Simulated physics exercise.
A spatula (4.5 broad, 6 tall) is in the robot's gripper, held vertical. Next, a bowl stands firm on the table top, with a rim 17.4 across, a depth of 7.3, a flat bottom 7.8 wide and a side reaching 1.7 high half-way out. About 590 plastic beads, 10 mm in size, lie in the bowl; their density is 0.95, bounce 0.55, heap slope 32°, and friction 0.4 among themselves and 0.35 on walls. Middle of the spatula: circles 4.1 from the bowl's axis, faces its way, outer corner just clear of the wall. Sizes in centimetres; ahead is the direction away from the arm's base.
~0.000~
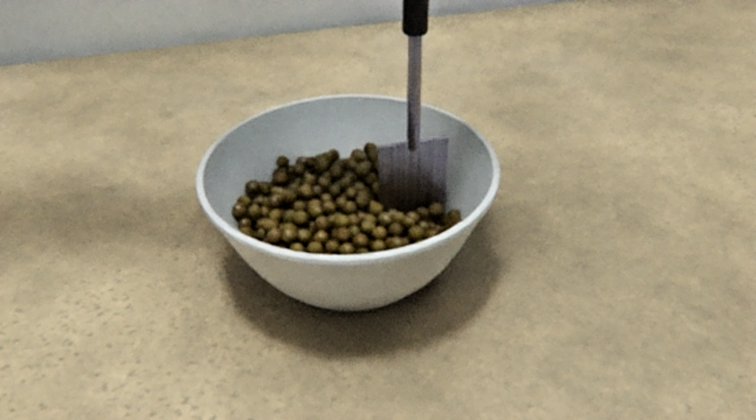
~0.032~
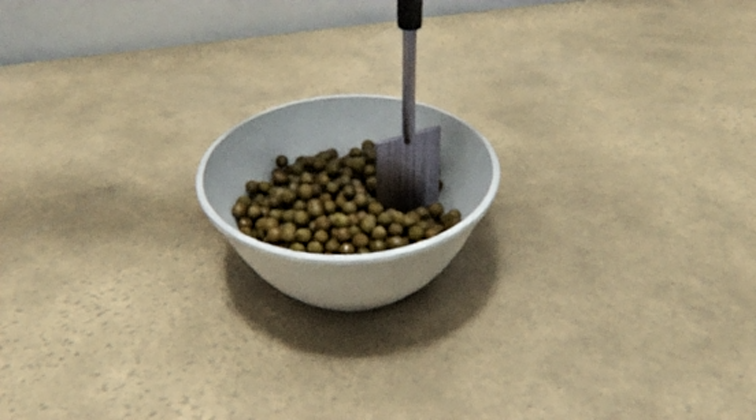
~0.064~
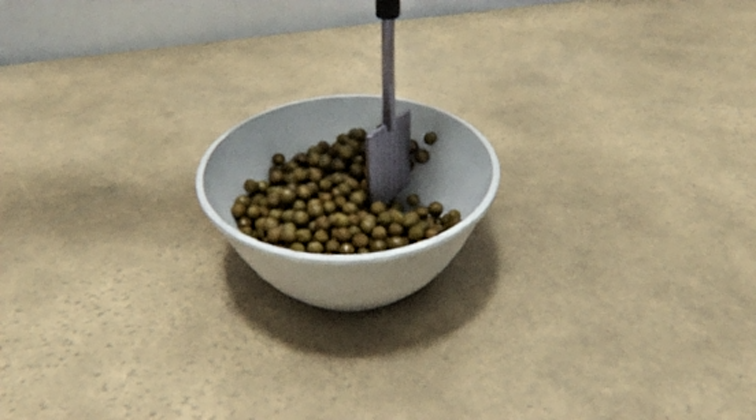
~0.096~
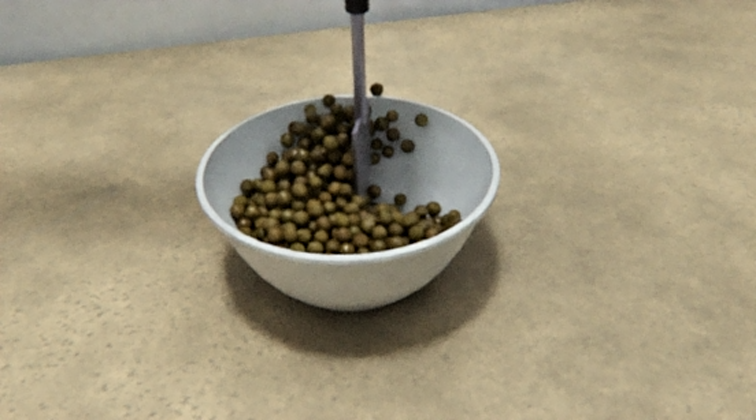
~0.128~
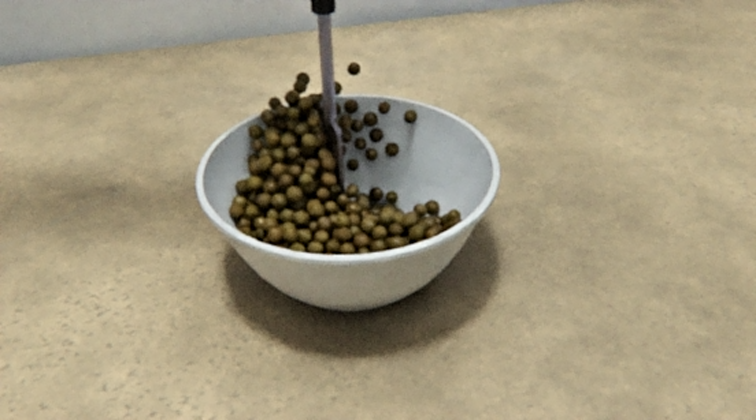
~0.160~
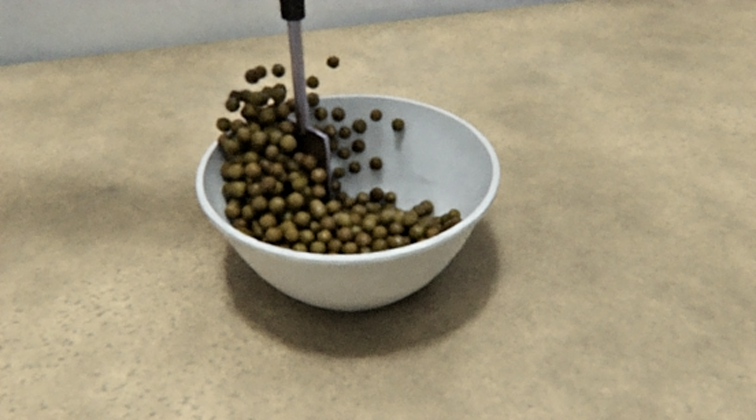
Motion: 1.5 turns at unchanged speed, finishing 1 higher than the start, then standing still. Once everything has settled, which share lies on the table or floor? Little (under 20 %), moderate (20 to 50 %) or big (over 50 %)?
Moderate.
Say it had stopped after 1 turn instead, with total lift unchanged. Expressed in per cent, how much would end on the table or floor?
That would give some 20 percent.
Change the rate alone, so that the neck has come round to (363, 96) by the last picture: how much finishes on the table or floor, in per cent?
I'd say near 5 per cent.
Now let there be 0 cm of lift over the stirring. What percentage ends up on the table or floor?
Estimate: Close to 35 %.
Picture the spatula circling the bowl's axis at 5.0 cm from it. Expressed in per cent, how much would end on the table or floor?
In that case some 10 per cent.
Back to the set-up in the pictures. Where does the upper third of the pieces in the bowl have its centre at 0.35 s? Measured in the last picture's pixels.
Centre of upper third: Approx. (414, 223) px.
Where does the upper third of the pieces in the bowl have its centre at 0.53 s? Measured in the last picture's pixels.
Near (322, 153).
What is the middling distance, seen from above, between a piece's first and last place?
Something like 9 centimetres, give or take.
After 0.35 s, 282° round, highest piece 11 above the table; 505 in the bowl, 31 on the table or floor, 57 in flight or on the tool.
After 0.53 s, 82° round, highest piece 9 above the table; 451 in the bowl, 117 on the table or floor, 25 in flight or on the tool.
After 0.82 s, 180° round, highest piece 7 above the table; 426 in the bowl, 166 on the table or floor, 1 in flight or on the tool.
After 1.52 s, 180° round, highest piece 7 above the table; 426 in the bowl, 167 on the table or floor.
At rest, 426 in the bowl, 167 on the table or floor. That is 28 % on the table or floor.
